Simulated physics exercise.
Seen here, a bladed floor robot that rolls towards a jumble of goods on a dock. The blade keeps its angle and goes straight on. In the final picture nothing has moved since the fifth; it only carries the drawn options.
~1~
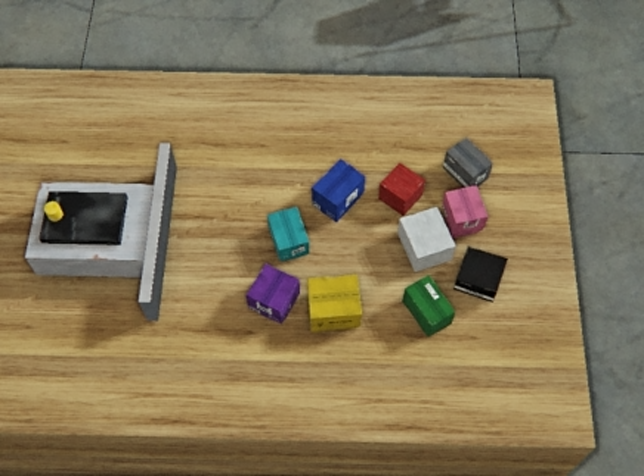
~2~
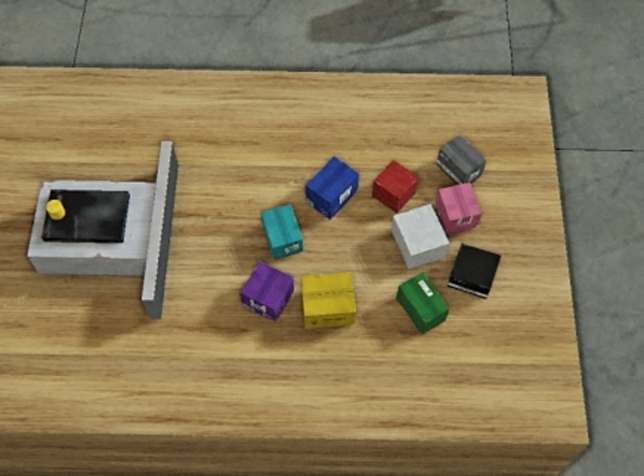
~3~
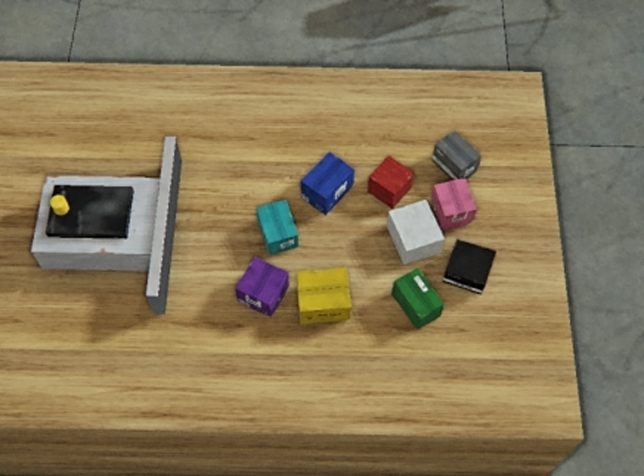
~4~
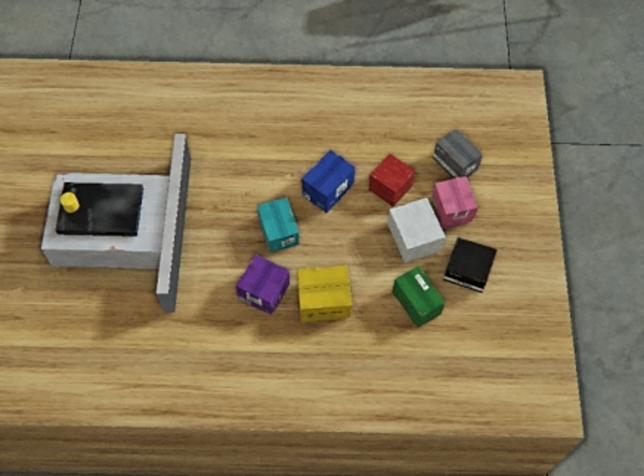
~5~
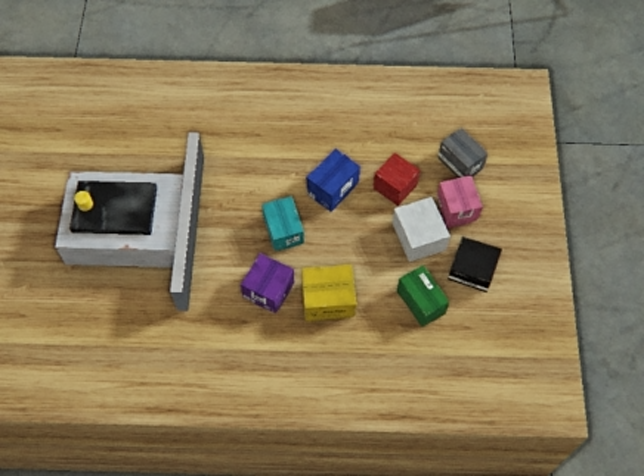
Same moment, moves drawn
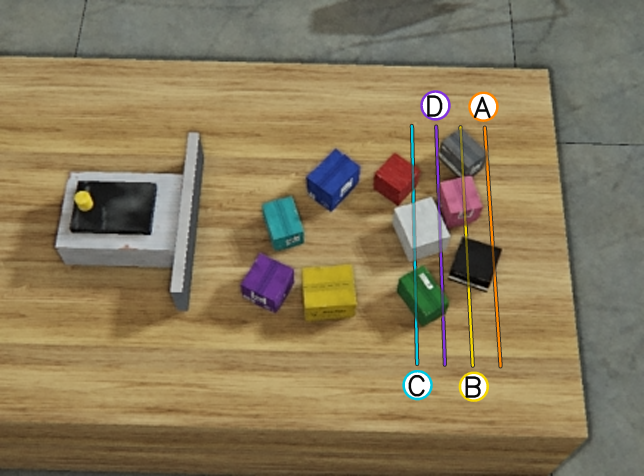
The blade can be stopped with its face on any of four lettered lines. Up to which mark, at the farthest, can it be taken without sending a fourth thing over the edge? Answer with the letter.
It should halt at A.
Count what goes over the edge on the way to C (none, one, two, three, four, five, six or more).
By then, none.
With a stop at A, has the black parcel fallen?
Yes.
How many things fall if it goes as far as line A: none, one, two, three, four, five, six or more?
In all, three.
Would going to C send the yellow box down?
No.
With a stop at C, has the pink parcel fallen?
No.
On the marked copy, A at (492, 239); B at (466, 238); C at (414, 237); D at (440, 238).
Taking A. A third of the way, robot (232, 210); yellow box (365, 294); purple parcel (321, 280).
Two thirds of the way, robot (343, 213); green box (518, 309); black parcel (503, 265).
When it is over, robot (429, 215); green box over the edge; pink parcel over the edge; three fallen.
As for the rest, B is within the limit but short; C is within the limit but short; D is within the limit but short.
